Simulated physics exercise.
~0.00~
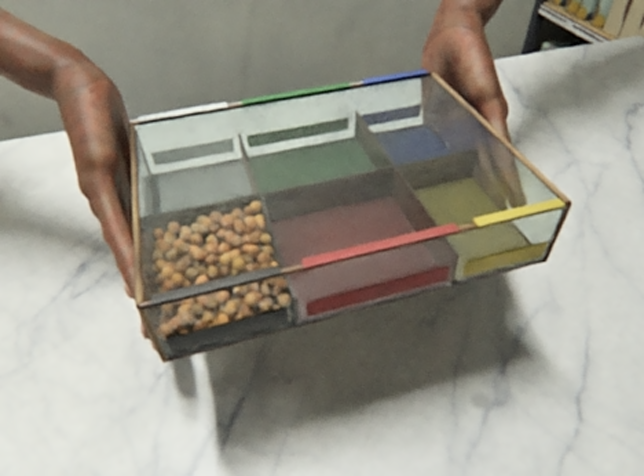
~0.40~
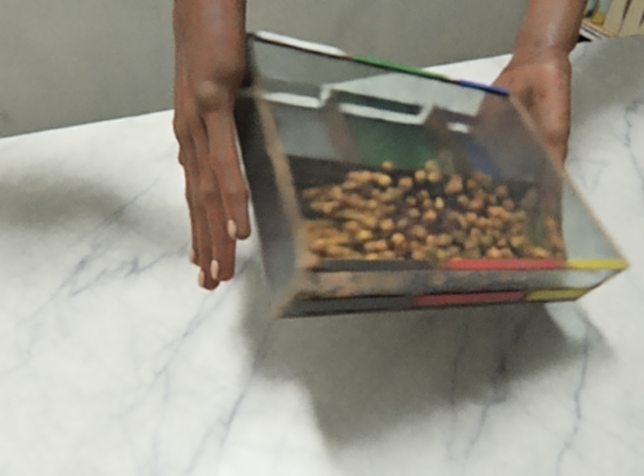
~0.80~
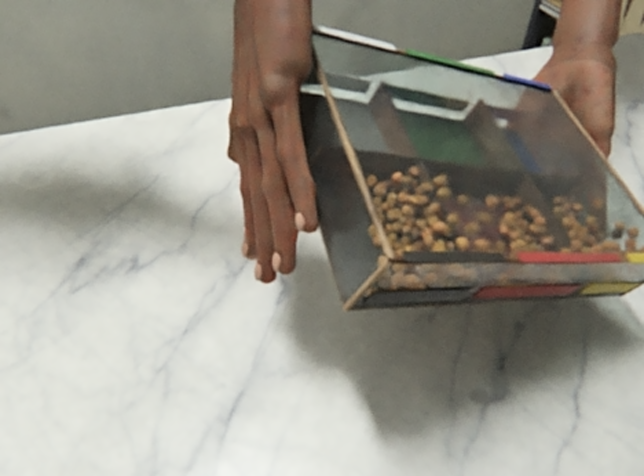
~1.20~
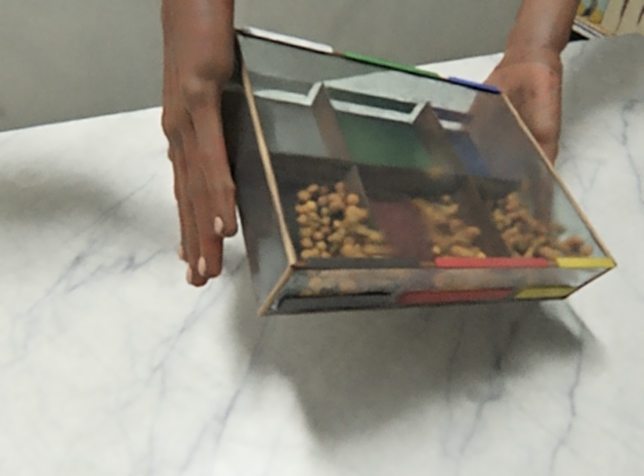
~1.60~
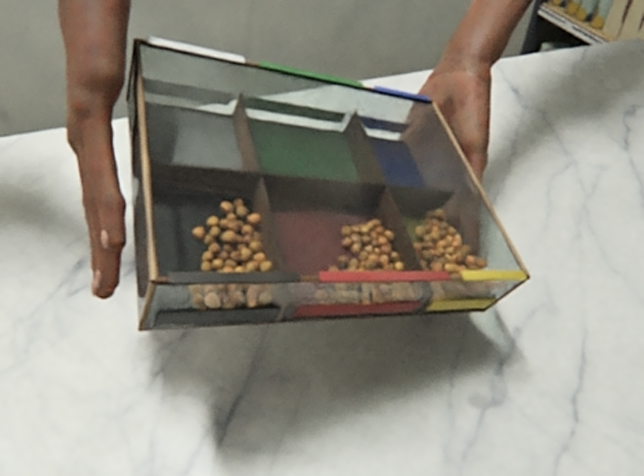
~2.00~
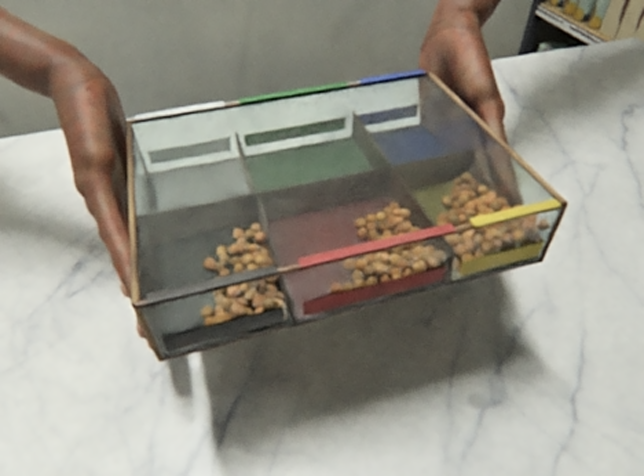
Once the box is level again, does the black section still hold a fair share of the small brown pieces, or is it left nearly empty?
The black section still holds a fair share of them. The rest lie in the red and yellow sections, while the white, green and blue ones are empty.
Hands tilting and shaking a clear-lidded divided box, spreading small brown pieces from black across red and yellow sections, then levelling it.
